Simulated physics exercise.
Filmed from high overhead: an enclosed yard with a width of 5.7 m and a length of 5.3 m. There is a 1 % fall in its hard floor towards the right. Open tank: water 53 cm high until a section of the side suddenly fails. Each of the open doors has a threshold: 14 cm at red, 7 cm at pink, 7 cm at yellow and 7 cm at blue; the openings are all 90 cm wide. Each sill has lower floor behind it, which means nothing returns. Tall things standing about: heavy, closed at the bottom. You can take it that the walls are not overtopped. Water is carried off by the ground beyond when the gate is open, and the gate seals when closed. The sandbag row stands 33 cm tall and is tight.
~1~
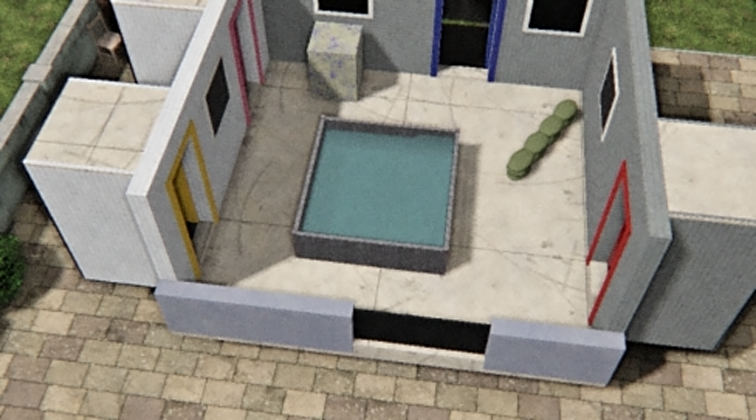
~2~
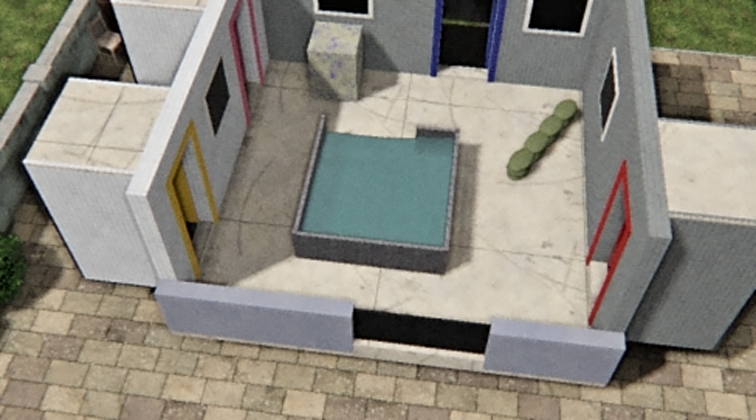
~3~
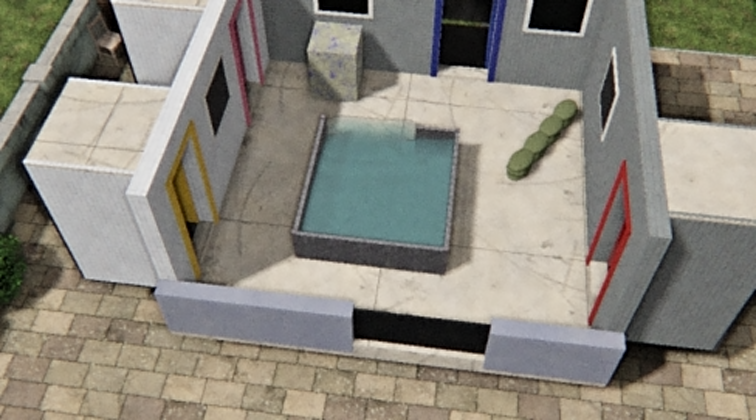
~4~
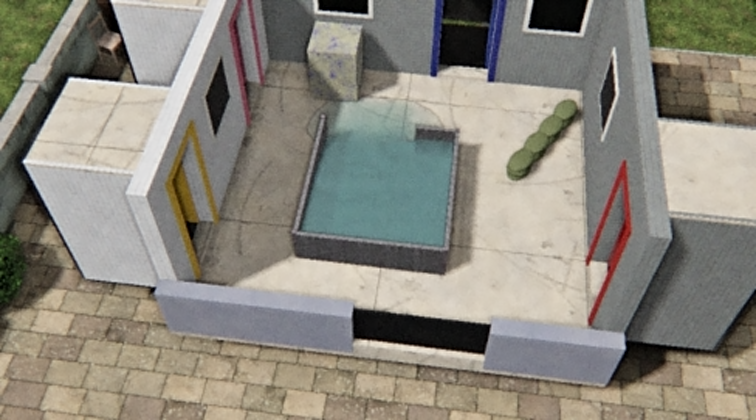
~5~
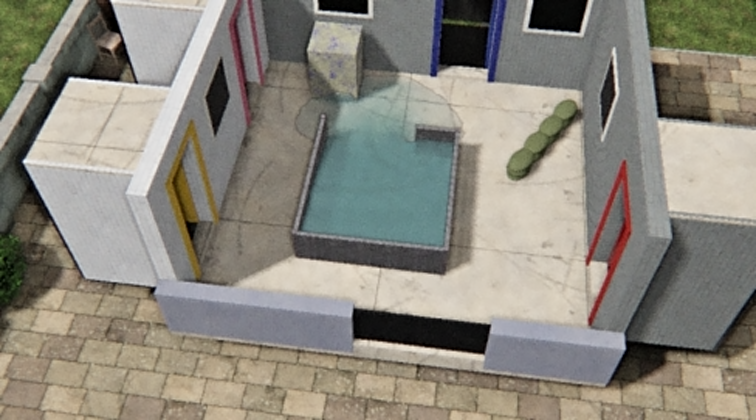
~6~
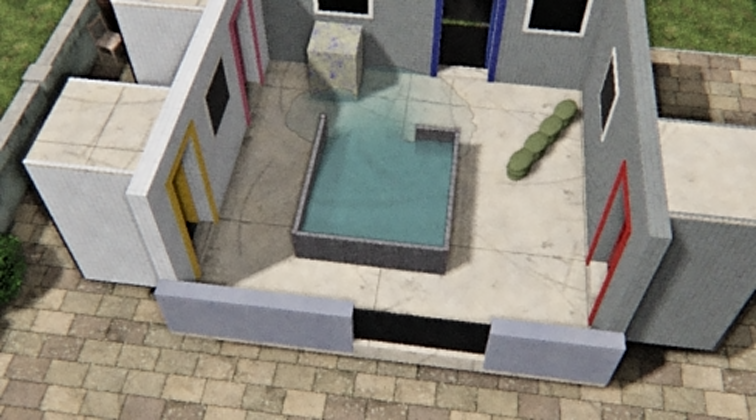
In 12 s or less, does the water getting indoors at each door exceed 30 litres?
In the end red door: Falls short; pink door: Tops the amount; yellow door: Falls short; blue door: Tops the amount.
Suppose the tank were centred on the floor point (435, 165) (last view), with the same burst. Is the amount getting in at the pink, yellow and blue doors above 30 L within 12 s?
Compared with that limit, pink falls short, yellow falls short and blue overshoots.
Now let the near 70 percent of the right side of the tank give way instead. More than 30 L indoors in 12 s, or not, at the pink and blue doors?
At the pink door the limit is not exceeded; at the blue door it is not exceeded.
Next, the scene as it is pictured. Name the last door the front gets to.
It is the red one.
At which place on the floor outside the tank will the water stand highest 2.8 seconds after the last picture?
Roughly (579, 100).
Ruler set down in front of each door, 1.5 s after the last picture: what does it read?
You'd see red at 0 cm, pink at 16 cm, yellow at 0 cm and blue at 16 cm.
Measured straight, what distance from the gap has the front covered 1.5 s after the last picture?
That works out near 4.0 m.
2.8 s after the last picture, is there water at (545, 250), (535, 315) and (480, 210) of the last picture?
Untouched, untouched, untouched.
Then, 0.7 s after the last picture water covers 20 % of the floor and is deepest (40 cm) near (387, 74); red door not reached, pink door 8 cm at the sill, 0 L in, yellow door not reached, blue door 15 cm at the sill, 6 L in.
Then, 1.5 s after the last picture water covers 30 % of the floor and is deepest (38 cm) near (387, 74); red door not reached, pink door 16 cm at the sill, 48 L in, yellow door not reached, blue door 16 cm at the sill, 32 L in.
Then, 2.8 s after the last picture water covers 50 % of the floor and is deepest (34 cm) near (579, 100); red door not reached, pink door 20 cm at the sill, 156 L in, yellow door 1 cm at the sill, 0 L in, blue door 13 cm at the sill, 71 L in.
Then, 6.3 s after the last picture water covers 95 % of the floor and is deepest (17 cm) near (548, 119); red door 2 cm at the sill, 0 L in, pink door 11 cm at the sill, 220 L in, yellow door 2 cm at the sill, 0 L in, blue door 11 cm at the sill, 118 L in.
Then, 11.3 s after the last picture water covers 95 % of the floor and is deepest (14 cm) near (586, 291); red door 13 cm at the sill, 0 L in, pink door 5 cm at the sill, 234 L in, yellow door 6 cm at the sill, 3 L in, blue door 7 cm at the sill, 134 L in.
